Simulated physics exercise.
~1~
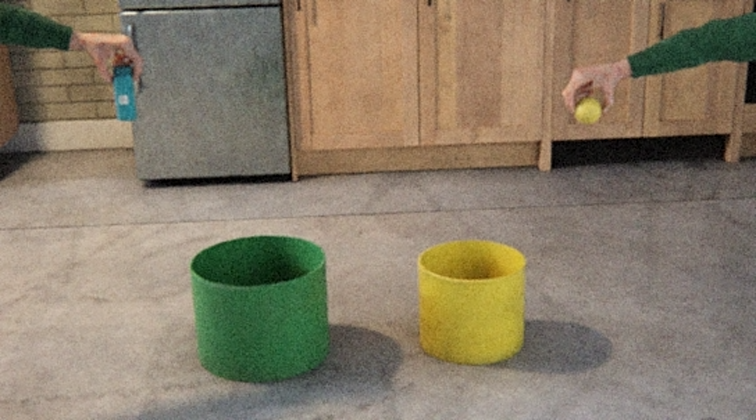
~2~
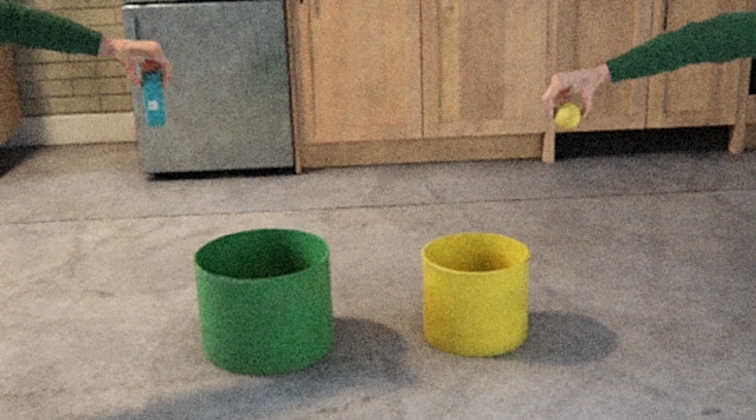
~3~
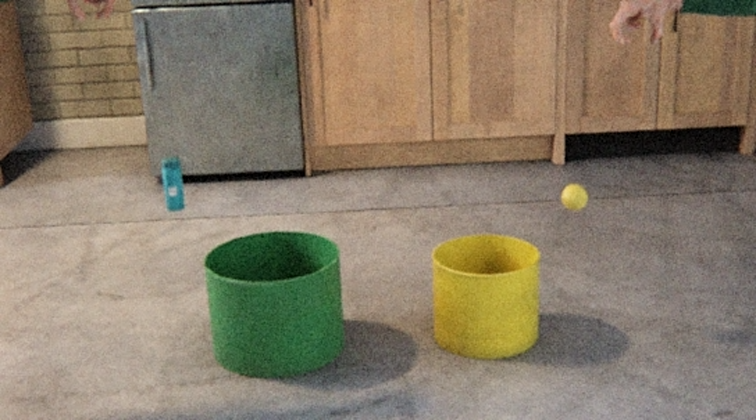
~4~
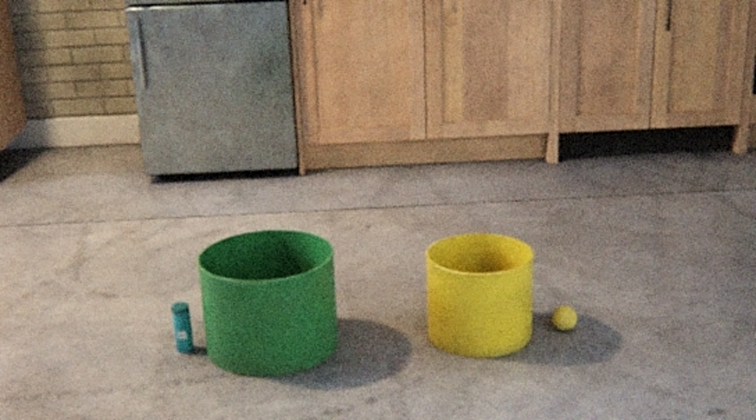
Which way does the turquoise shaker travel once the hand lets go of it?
It moves down, falling to the floor beside the green bin.
